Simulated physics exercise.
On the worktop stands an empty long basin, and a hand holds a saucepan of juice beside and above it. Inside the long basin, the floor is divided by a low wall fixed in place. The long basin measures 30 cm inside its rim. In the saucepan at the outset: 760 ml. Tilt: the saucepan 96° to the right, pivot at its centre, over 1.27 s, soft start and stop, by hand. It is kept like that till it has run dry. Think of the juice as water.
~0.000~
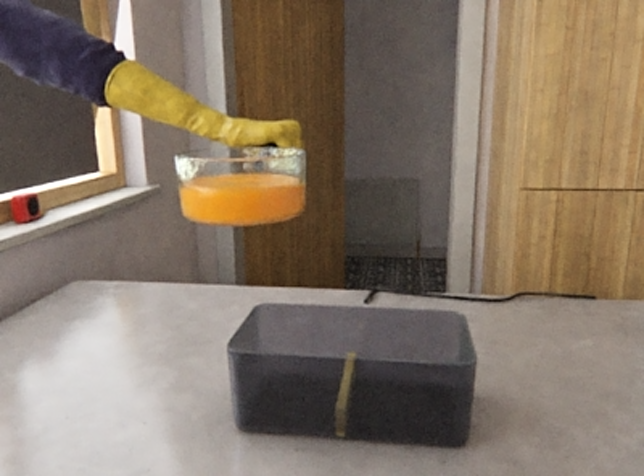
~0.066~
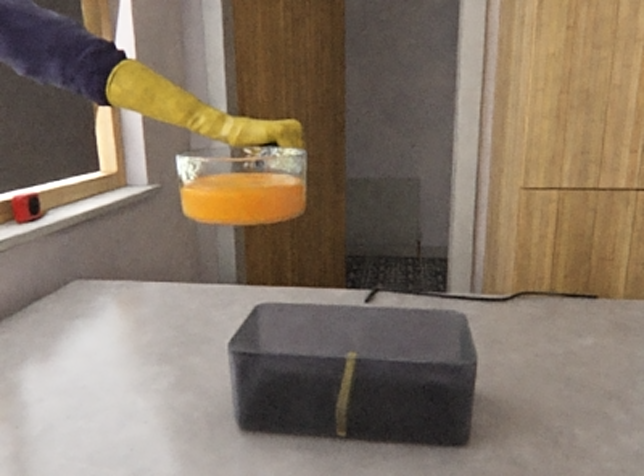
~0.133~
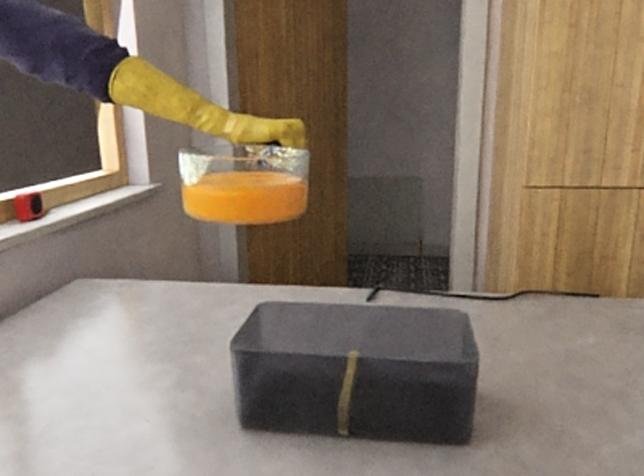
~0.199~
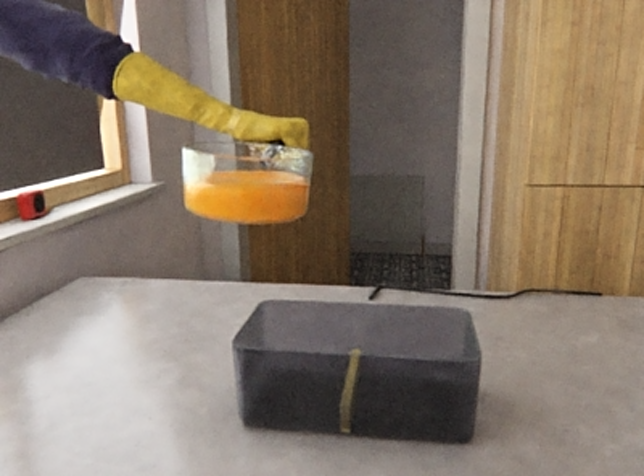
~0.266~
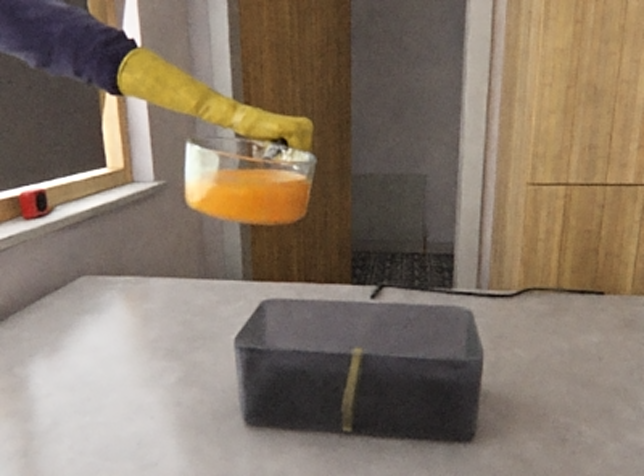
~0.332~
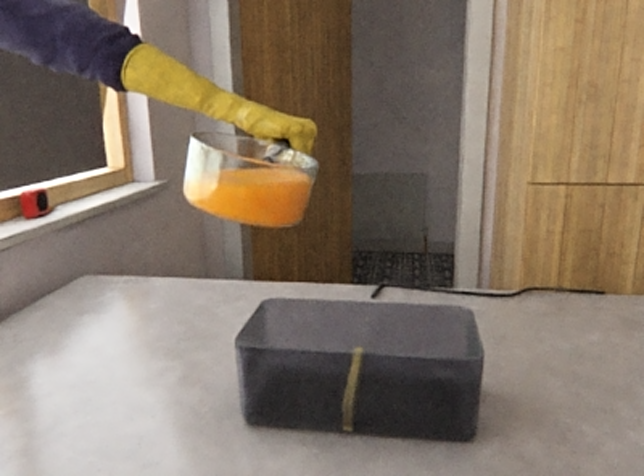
A yellow-gloved hand holding a clear saucepan of orange juice above an empty dark basin, slowly tilting it to the right.
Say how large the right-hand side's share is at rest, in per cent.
Its share is roughly 62 per cent.
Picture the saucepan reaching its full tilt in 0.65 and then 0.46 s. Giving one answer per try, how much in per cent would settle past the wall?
The first try gives around 50 percent, the second around 40 percent.
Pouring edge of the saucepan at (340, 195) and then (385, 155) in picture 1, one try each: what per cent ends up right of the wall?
Result: 90 per cent, then 80 per cent.
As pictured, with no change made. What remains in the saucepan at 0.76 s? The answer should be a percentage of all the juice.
Near 68 in a hundred.
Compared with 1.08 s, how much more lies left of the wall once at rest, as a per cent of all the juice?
About 28 percent, give or take.
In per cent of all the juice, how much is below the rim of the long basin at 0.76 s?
Around 3%.
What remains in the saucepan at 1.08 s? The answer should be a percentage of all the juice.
Close to 20 percent of the whole amount.
Then, 0.76 s in, the tilt is 63° and 68 per cent is still to pour, 1 is left of the wall and 2 right of it.
Then, 1.08 s in, the tilt is 91° and 20 per cent is still to pour, 9 is left of the wall and 53 right of it.
Then, 1.41 s in, the tilt is 96° and 3 per cent is still to pour, 31 is left of the wall and 61 right of it.
Then, 1.77 s in, the tilt is 96° and 0 per cent is still to pour, 36 is left of the wall and 62 right of it.
Finally, 37 per cent lies left of the wall, 62 right of it and 1 outside.
